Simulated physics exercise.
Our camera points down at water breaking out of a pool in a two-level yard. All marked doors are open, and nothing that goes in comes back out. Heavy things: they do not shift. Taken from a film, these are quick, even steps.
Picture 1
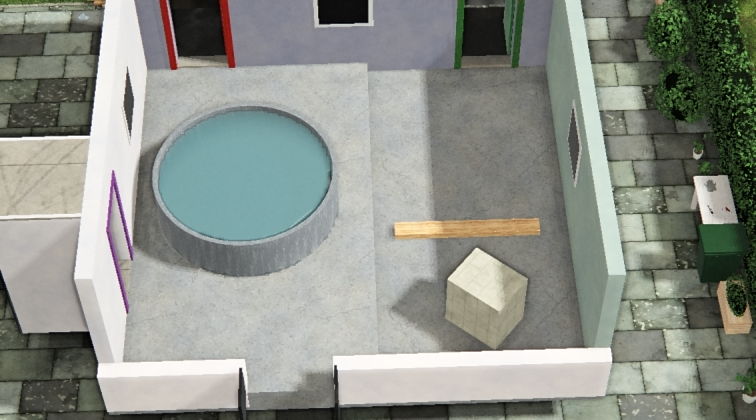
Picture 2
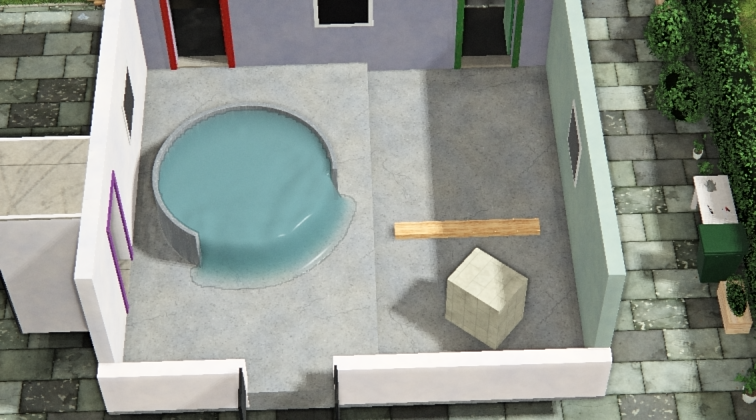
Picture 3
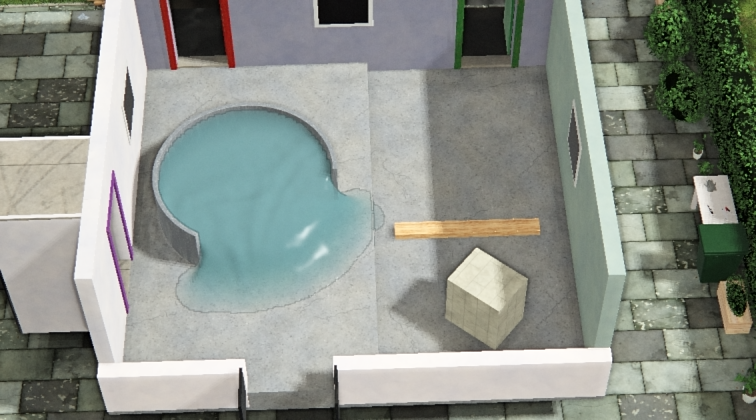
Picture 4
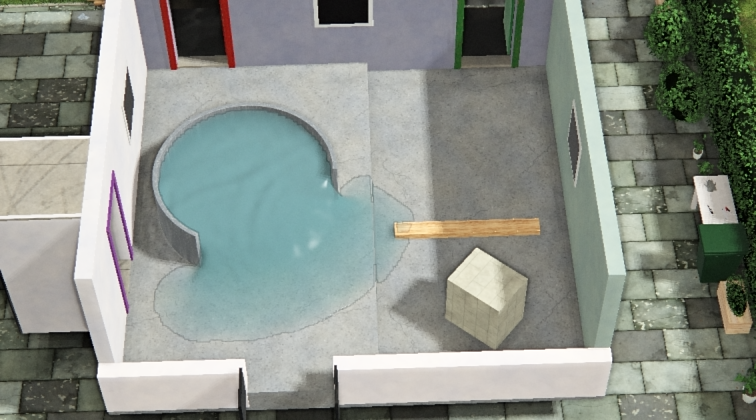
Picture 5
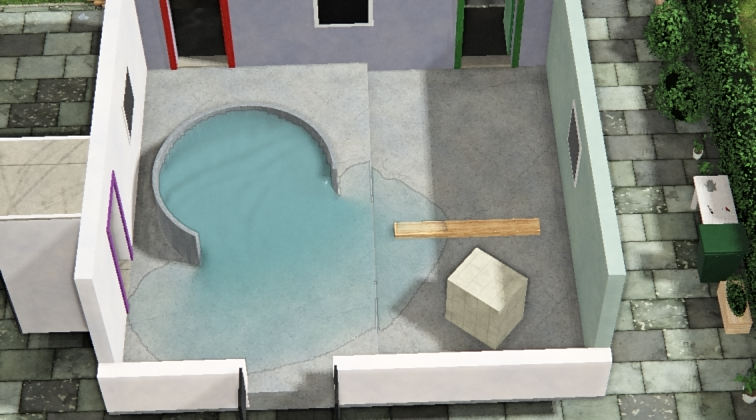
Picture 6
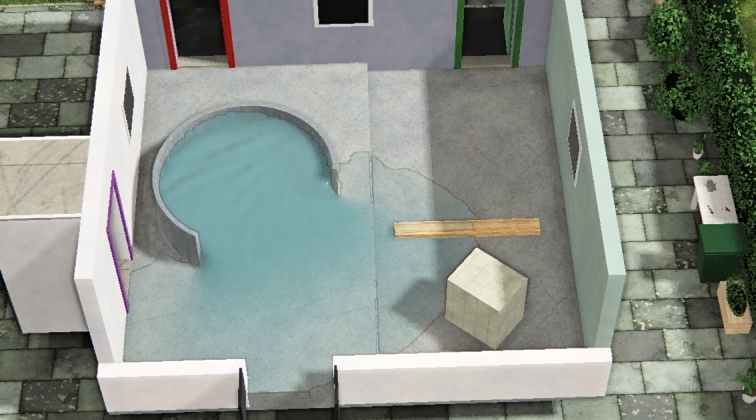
Water pours from a gap in the round pool and spreads across the grey yard, around the wooden plank.
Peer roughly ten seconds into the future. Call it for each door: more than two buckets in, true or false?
Purple door true, red door false, green door true.
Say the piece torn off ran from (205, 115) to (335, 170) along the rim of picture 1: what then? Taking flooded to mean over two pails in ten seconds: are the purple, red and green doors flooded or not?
Well, the purple door comes up short, the red door overshoots, and the green door overshoots.
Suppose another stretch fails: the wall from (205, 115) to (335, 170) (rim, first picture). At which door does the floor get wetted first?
The red door, I reckon.
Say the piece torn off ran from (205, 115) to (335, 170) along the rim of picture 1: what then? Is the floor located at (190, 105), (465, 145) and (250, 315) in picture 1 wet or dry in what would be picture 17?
Soaked, soaked, untouched.
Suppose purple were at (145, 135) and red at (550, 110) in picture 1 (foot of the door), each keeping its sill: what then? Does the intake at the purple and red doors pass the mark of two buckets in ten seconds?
My take: The purple door stays inside the limit while the red door exceeds the limit.
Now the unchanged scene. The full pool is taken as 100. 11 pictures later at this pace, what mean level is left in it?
Some 34 per cent.
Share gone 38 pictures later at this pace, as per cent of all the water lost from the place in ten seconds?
About 80 per cent.
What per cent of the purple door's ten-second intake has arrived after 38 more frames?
My figure is 55 in a hundred.
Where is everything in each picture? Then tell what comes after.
The first frame shows still water in the round pool at (245, 174).
In the second frame, the front is at (195, 275), out from the gap at (290, 253).
In the third frame, water pours out at (291, 254) and has run to (371, 198).
In the fourth frame, water pours out at (291, 256) and has run to (163, 311).
In the fifth frame, the front is at (445, 224), out from the gap at (291, 256).
In the sixth frame, the front is at (478, 223), out from the gap at (291, 257).
A moment on, water covers 45 % of the floor; the purple door under two buckets in, the red door not reached, the green door not reached.
Next, water covers 50 % of the floor; the purple door under two buckets in, the red door not reached, the green door not reached.
Then, water covers 55 % of the floor; the purple door under two buckets in, the red door not reached, the green door not reached.
Later, water covers 85 % of the floor; the purple door over two buckets in, the red door under two buckets in, the green door under two buckets in.
In the end, water covers 90 % of the floor; the purple door over two buckets in, the red door under two buckets in, the green door far over two buckets in.
